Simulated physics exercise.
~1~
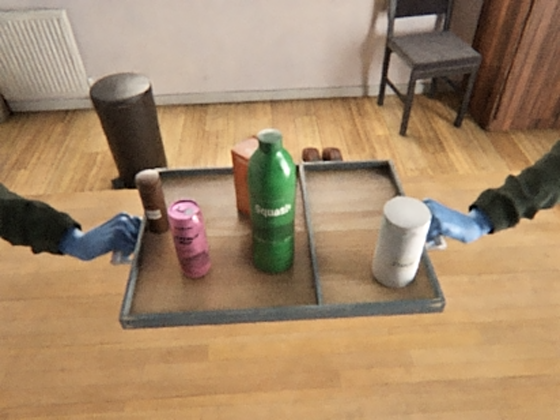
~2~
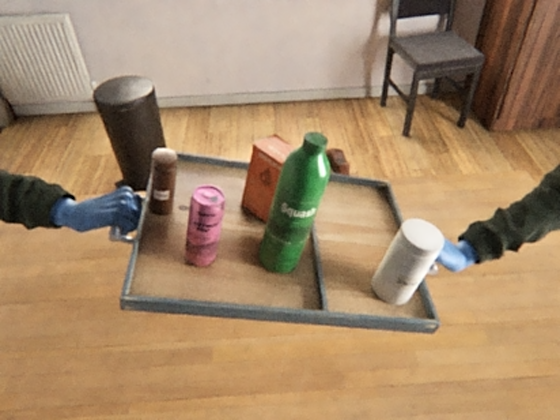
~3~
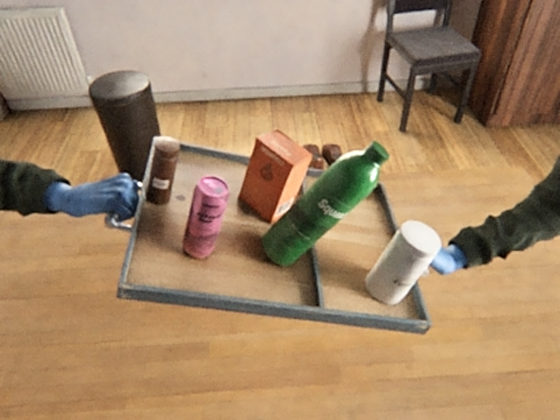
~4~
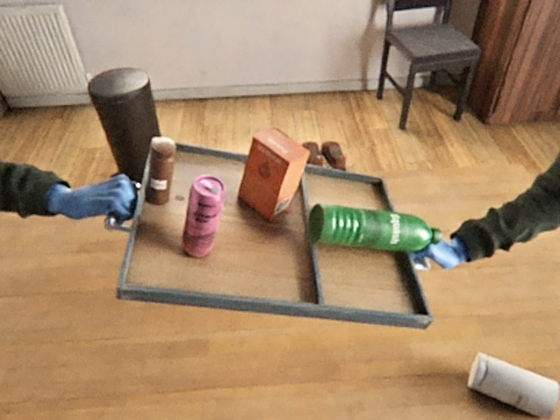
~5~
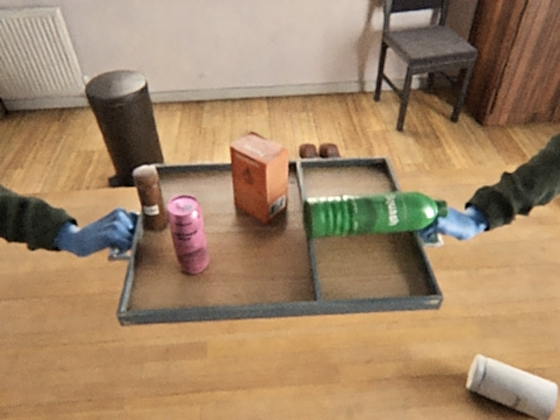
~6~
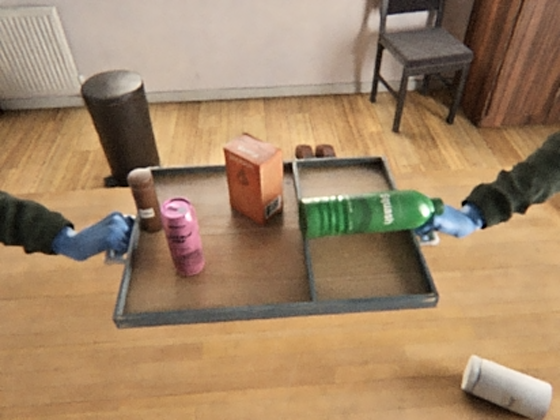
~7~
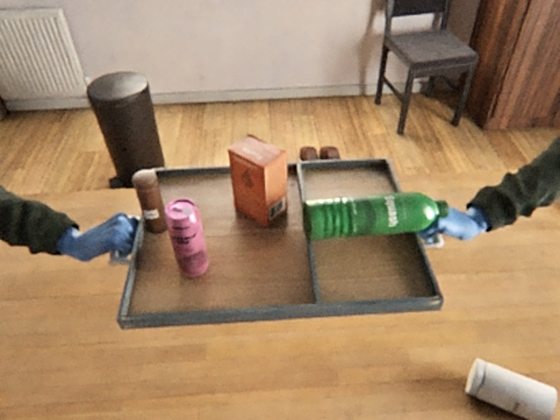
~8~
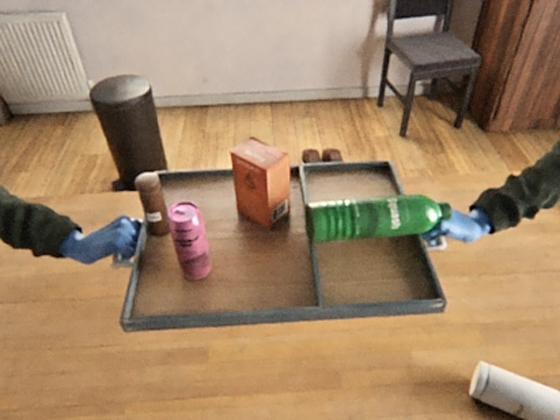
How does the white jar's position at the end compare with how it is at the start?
At the start the white jar stands upright on the right side of the tray, but by the end it is lying on its side, off the tray at the lower right.
